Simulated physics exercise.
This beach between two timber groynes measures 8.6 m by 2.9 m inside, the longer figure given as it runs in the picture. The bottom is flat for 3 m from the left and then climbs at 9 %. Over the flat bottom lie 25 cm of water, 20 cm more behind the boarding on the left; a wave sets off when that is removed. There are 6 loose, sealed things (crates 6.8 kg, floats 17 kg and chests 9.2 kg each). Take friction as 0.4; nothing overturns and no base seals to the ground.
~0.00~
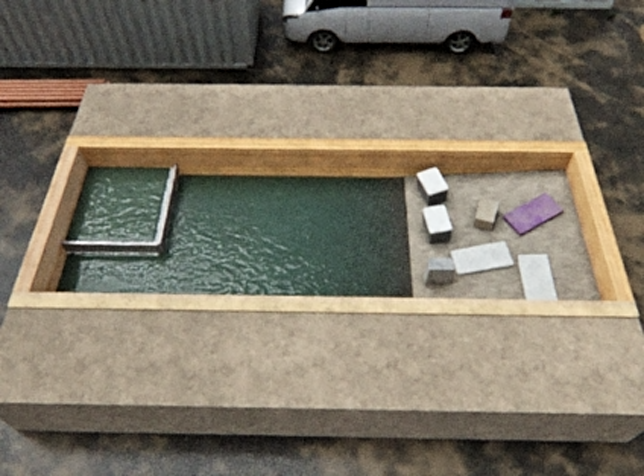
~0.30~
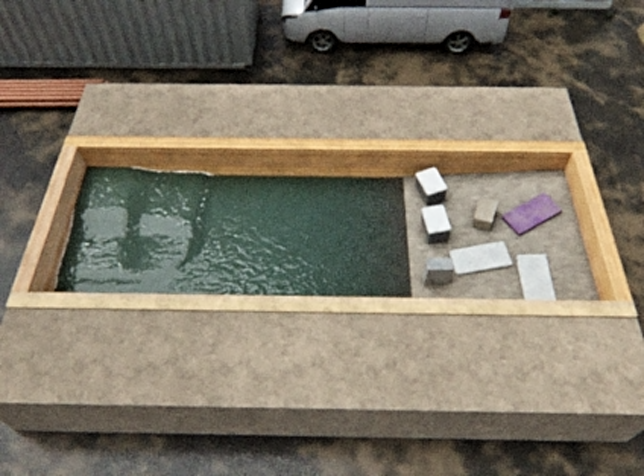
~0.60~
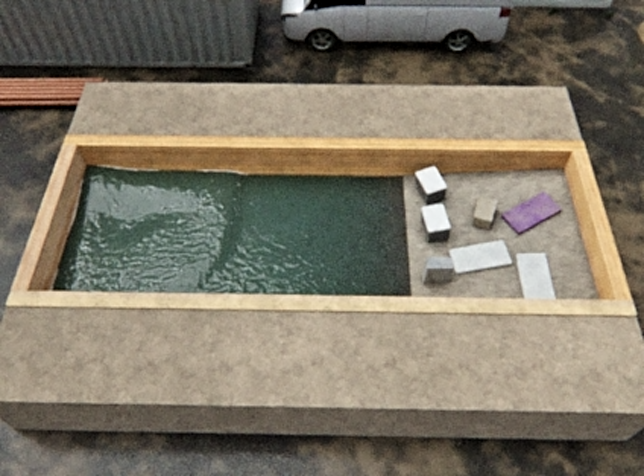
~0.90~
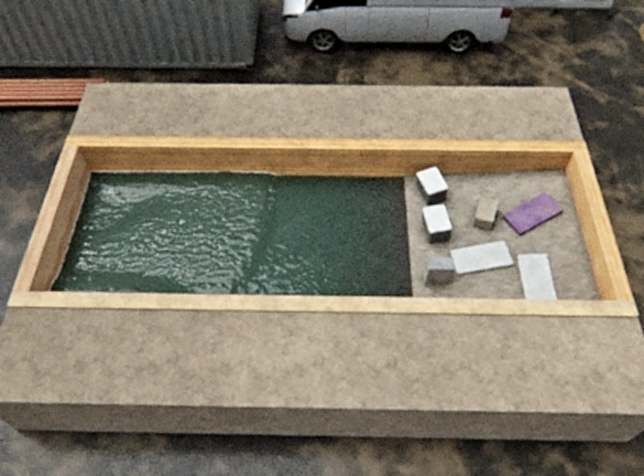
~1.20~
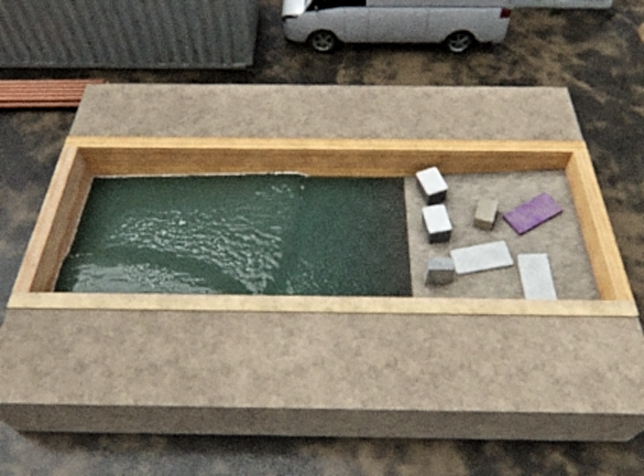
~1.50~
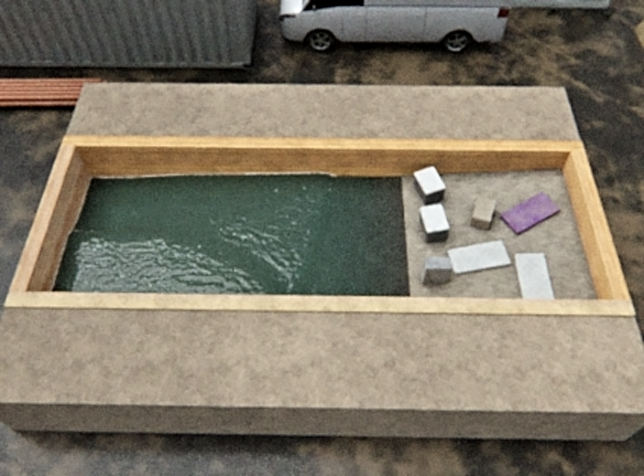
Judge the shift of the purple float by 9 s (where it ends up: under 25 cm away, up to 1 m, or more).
The purple float barely shifts.
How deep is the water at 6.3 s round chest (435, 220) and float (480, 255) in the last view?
About 2 and 2 cm.
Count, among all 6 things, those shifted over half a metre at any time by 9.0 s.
0 of them.
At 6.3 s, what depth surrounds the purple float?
Roughly 0 cm.
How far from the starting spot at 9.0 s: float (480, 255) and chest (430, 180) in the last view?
In that order: 5 cm, 10 cm.
After 2.1 s the purple float is near (531, 212), 0.0 m from its start, aground; 0 afloat.
After 4.0 s the purple float is near (531, 212), 0.0 m from its start, aground; 0 afloat.
After 6.3 s the purple float is near (531, 212), 0.0 m from its start, aground; 0 afloat.
After 9.0 s the purple float is near (531, 212), 0.0 m from its start, aground; 0 afloat.
